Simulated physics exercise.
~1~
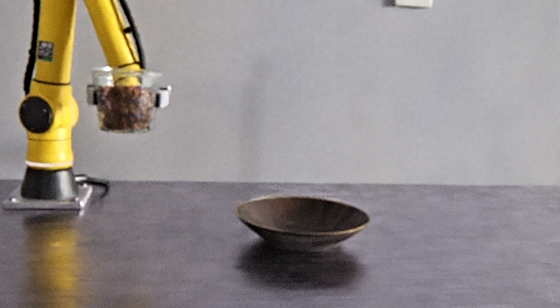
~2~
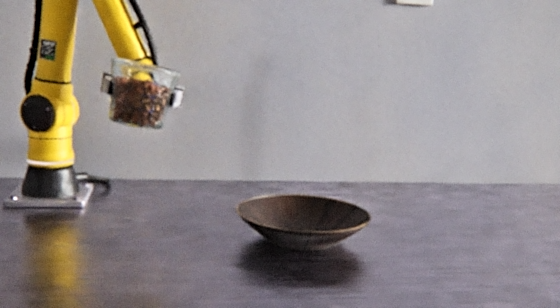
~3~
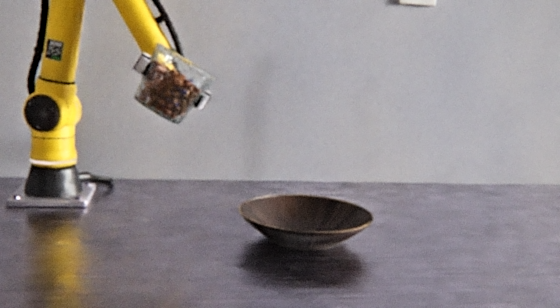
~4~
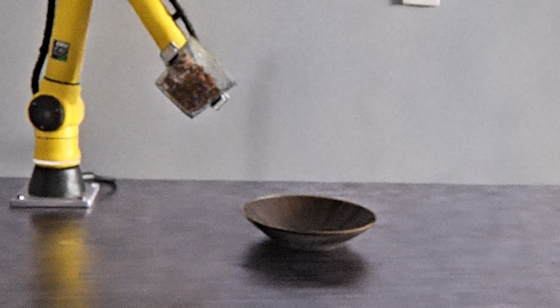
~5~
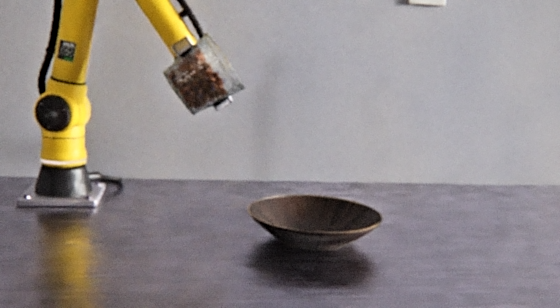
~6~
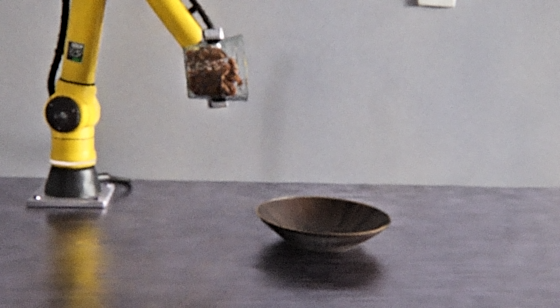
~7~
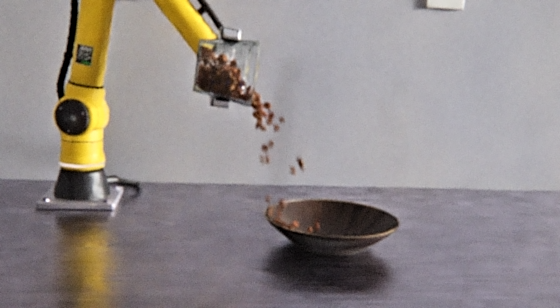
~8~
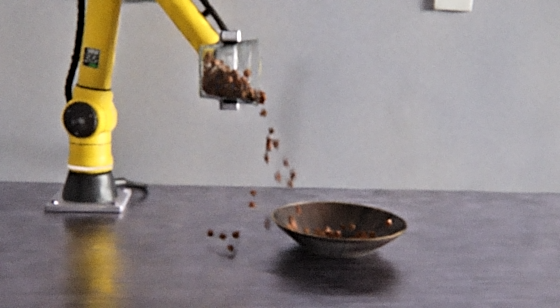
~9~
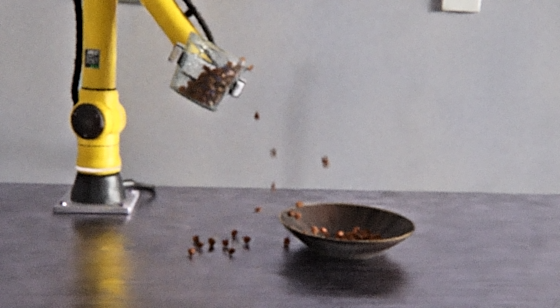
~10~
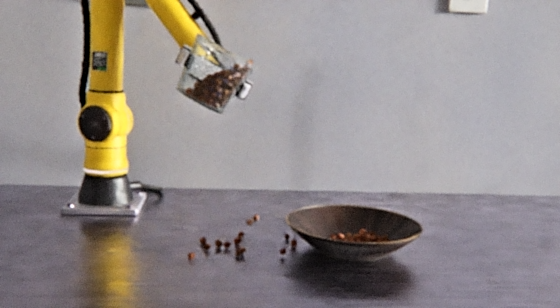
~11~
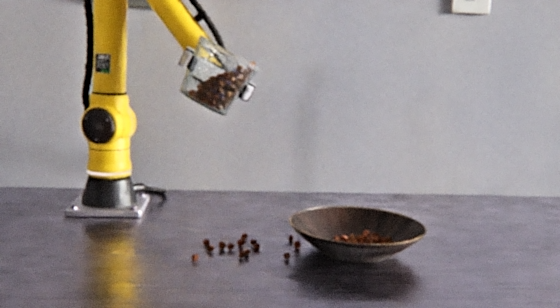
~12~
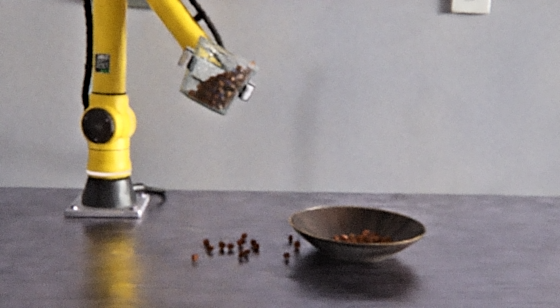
On a dark table, a yellow robot arm tips brown pellets into a bowl, spilling some.
